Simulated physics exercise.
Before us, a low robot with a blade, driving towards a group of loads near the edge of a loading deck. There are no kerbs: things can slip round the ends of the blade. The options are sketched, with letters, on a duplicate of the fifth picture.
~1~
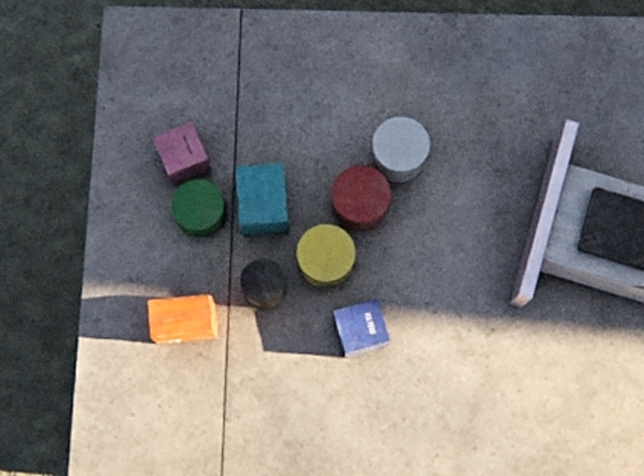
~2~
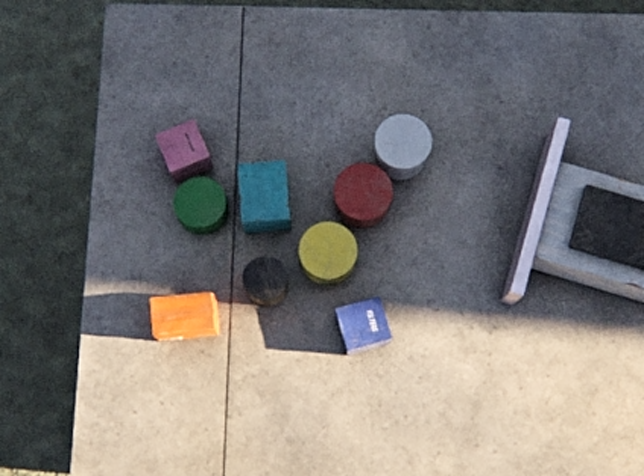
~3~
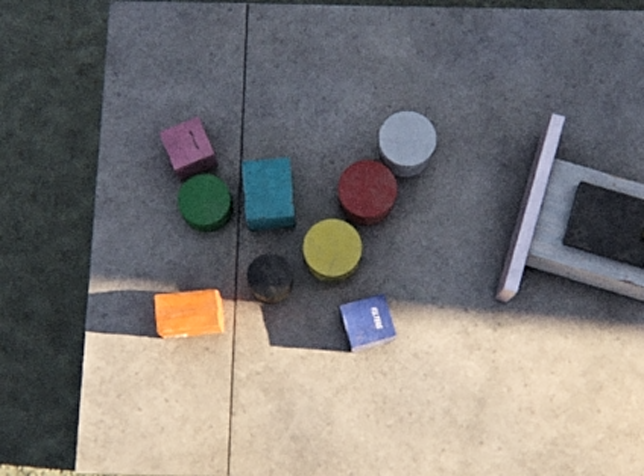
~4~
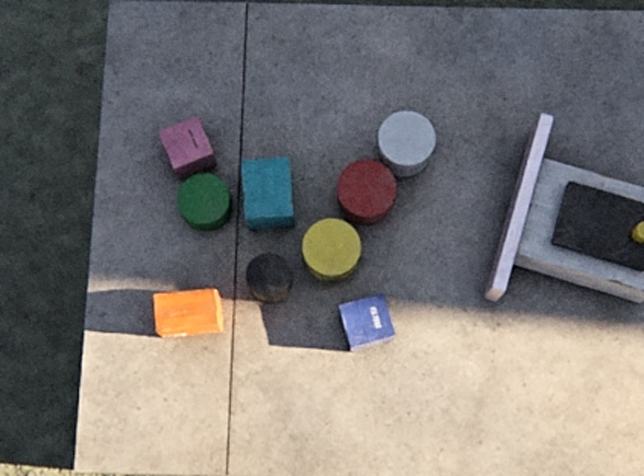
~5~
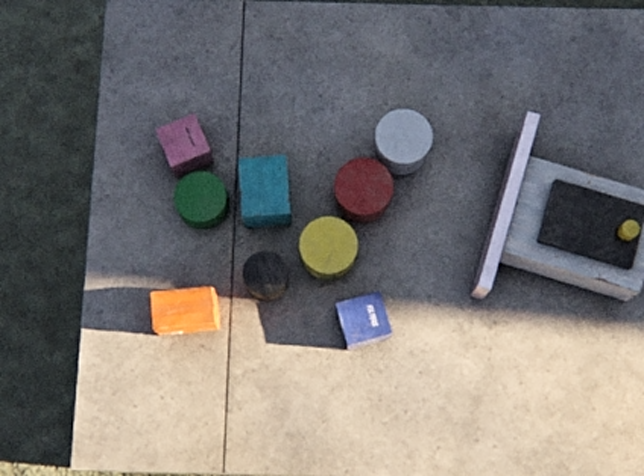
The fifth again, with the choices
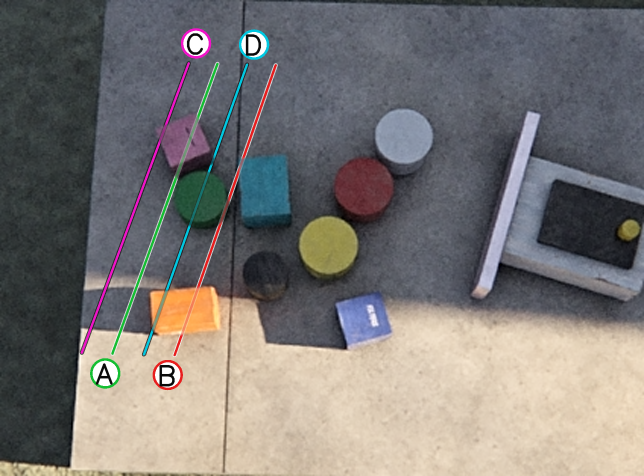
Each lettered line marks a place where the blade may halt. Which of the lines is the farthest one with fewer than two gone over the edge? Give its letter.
Stop at A.
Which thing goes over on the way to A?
The green canister.
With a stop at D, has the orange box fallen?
By then, no.
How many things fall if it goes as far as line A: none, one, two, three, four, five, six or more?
In all, one.
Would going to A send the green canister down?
Yes.
On the marked copy, A at (166, 204); B at (227, 205); C at (137, 203); D at (197, 205).
Following A. Soon after the start, robot (461, 219); white pail (370, 135); red pail (351, 189).
Later, robot (336, 216); green canister (154, 213); pink box (170, 133).
In the end, robot (239, 213); green canister over the edge; turquoise crate (109, 158); one fallen.
As for the rest, B is within the limit but short; C drops two; D is within the limit but short.
